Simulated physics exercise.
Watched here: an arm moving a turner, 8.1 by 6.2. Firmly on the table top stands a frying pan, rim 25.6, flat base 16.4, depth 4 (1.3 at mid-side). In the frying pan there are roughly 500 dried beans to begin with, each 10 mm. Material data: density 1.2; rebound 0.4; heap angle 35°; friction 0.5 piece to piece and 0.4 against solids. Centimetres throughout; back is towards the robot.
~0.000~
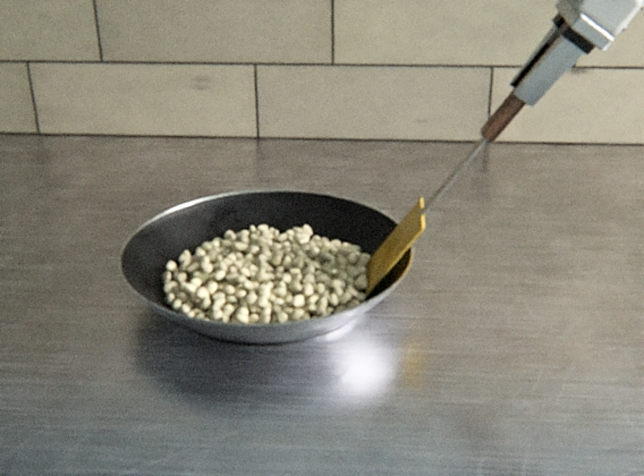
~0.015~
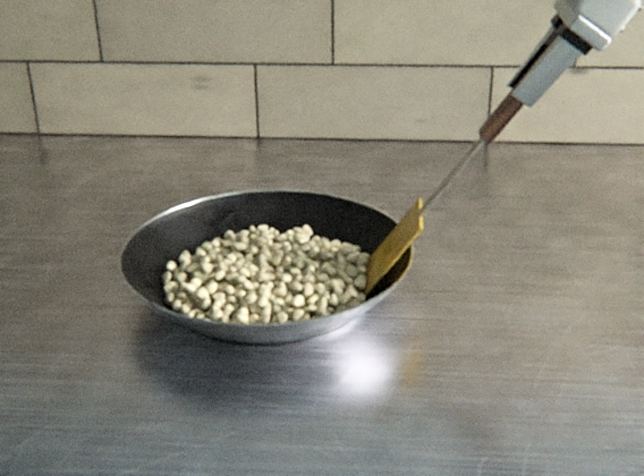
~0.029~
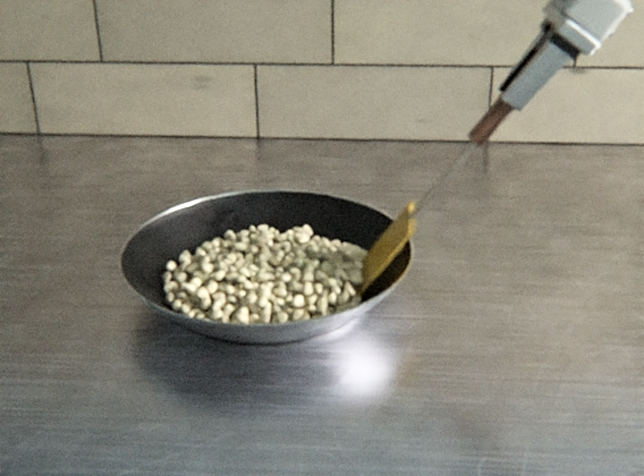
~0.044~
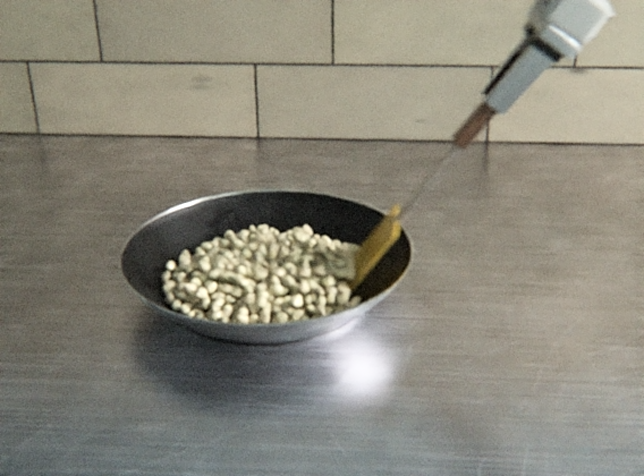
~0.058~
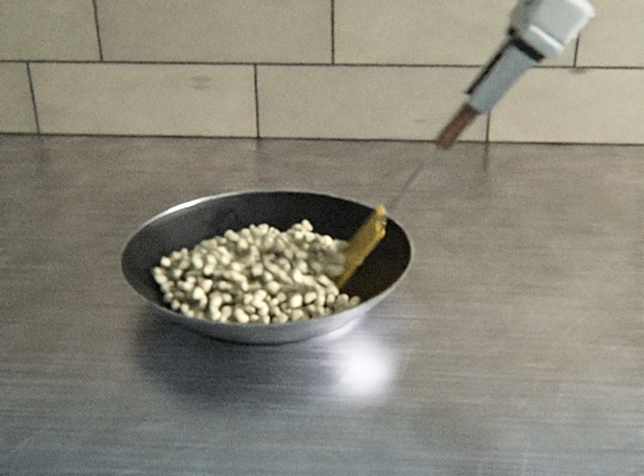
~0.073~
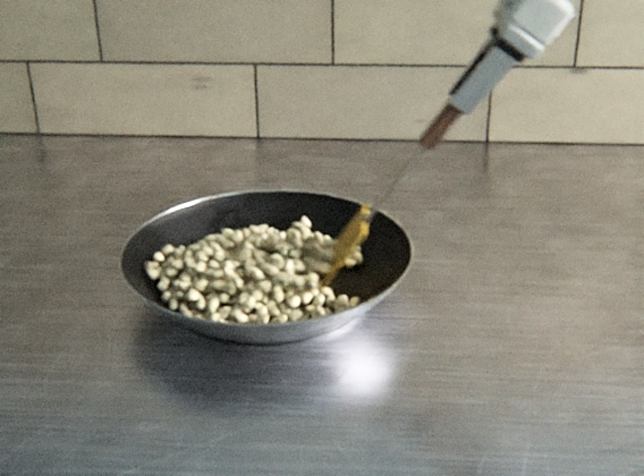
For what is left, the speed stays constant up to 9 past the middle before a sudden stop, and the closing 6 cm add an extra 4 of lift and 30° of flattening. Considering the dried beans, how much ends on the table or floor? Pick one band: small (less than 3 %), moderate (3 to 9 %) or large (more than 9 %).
Large.
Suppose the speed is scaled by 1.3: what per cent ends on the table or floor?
I'd put it at about 20 per cent.
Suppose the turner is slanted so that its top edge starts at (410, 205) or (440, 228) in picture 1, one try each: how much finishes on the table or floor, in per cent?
I'd say near 15 per cent for the first and near 10 per cent for the second.
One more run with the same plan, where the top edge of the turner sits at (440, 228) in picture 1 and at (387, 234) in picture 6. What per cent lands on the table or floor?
Roughly 10 percent ends up there.
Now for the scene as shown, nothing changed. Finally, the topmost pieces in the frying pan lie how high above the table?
Height at the end: Around 4.5 cm.
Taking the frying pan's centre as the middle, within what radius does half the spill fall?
Looks like roughly 28 centimetres to me.
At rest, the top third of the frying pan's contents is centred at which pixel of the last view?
About (179, 263).
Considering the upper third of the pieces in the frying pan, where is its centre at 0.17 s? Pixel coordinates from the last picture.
I'd say close to (195, 254).
After 0.12 s, sloping 55°, highest piece 7 above the table; 502 in the frying pan.
After 0.17 s, sloping 46°, highest piece 7 above the table; 502 in the frying pan.
After 0.39 s, sloping 25°, highest piece 4 above the table; 430 in the frying pan, 72 on the table or floor.
After 1.44 s, sloping 25°, highest piece 4 above the table; 430 in the frying pan, 72 on the table or floor.
In the end, 430 in the frying pan, 72 on the table or floor. That is 14 % on the table or floor.
